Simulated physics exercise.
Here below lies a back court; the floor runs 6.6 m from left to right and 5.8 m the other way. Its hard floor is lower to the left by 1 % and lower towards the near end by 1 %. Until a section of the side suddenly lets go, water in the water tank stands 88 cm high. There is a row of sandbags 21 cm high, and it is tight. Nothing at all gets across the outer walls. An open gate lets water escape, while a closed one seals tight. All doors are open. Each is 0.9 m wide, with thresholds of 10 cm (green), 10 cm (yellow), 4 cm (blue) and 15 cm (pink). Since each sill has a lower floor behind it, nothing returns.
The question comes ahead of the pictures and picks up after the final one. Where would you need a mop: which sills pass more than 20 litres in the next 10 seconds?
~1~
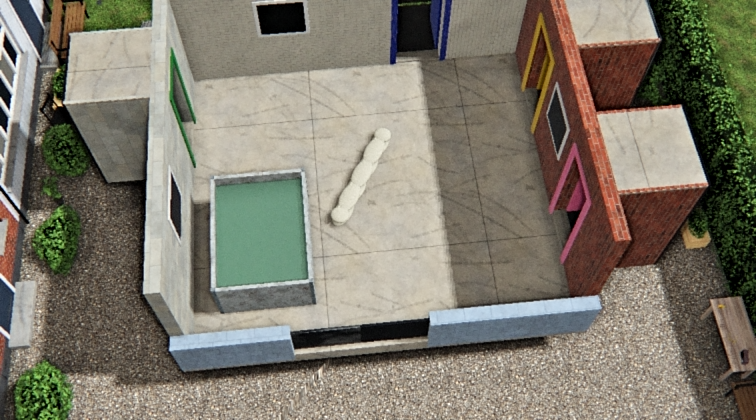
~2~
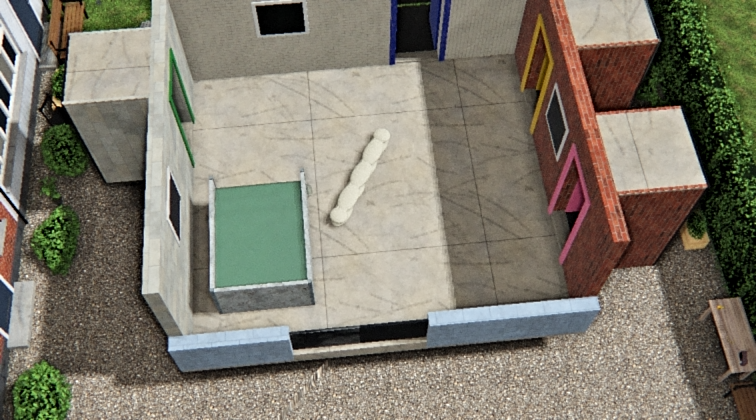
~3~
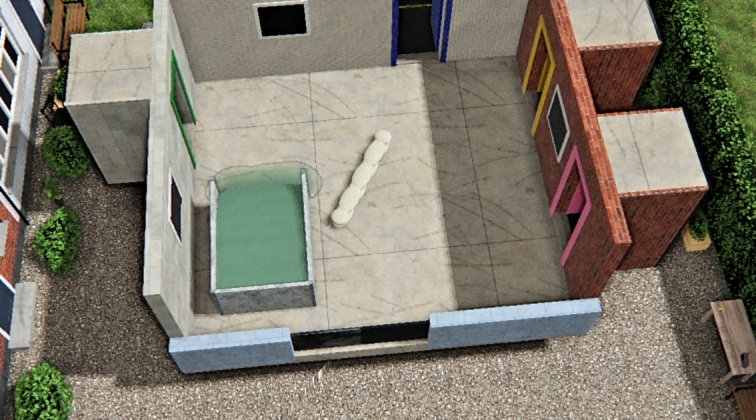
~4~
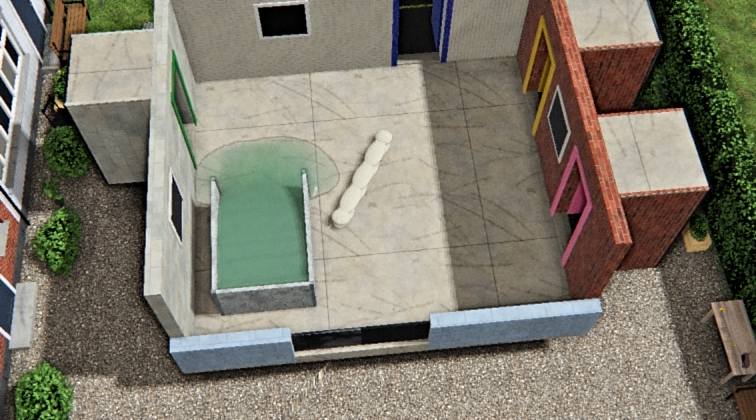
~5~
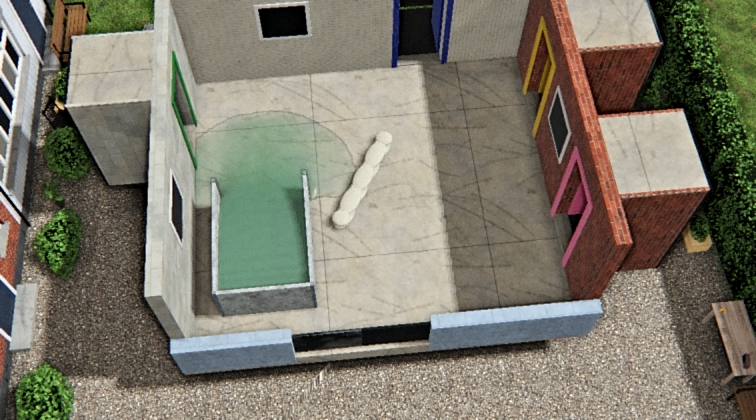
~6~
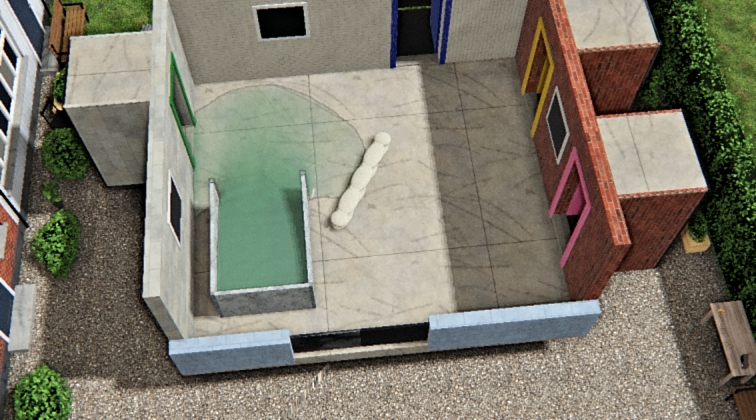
At the end, at the green door it looks set to land over the limit; at the yellow door it looks set to land over the limit; at the blue door it looks set to land over the limit; at the pink door it looks set to land under the limit.
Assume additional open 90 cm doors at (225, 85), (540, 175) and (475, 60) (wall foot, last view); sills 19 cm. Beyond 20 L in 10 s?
So, in the order given, it's beyond the mark, then shy of the mark, then shy of the mark.
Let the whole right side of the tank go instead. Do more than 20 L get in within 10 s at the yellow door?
Then yellow does not exceed it.
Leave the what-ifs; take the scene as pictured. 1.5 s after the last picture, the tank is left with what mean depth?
Some 26 cm.
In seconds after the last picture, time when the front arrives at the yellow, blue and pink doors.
Yellow: 2.2 s; blue: 0.9 s; pink: 3.4 s.
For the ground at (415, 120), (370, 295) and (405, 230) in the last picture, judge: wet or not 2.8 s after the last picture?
First spot submerged, second not yet wet, third not yet wet.
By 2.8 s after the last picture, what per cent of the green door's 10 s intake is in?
About 70 per cent.
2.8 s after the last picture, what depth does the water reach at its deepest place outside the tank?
25 cm or so.
Then, 0.7 s after the last picture water covers 30 % of the floor and is deepest (57 cm) near (195, 90); green door 21 cm at the sill, 14 L in, yellow door not reached, blue door not reached, pink door not reached.
Then, 1.5 s after the last picture water covers 35 % of the floor and is deepest (45 cm) near (195, 98); green door 25 cm at the sill, 52 L in, yellow door not reached, blue door 12 cm at the sill, 1 L in, pink door not reached.
Then, 2.8 s after the last picture water covers 50 % of the floor and is deepest (25 cm) near (514, 77); green door 23 cm at the sill, 171 L in, yellow door 17 cm at the sill, 2 L in, blue door 9 cm at the sill, 29 L in, pink door not reached.
Then, 5.3 s after the last picture water covers 80 % of the floor and is deepest (20 cm) near (558, 318); green door 11 cm at the sill, 236 L in, yellow door 14 cm at the sill, 67 L in, blue door 7 cm at the sill, 48 L in, pink door 6 cm at the sill, 0 L in.
Then, 9.3 s after the last picture water covers 95 % of the floor and is deepest (18 cm) near (205, 353); green door 8 cm at the sill, 238 L in, yellow door 4 cm at the sill, 73 L in, blue door 5 cm at the sill, 67 L in, pink door 3 cm at the sill, 0 L in.
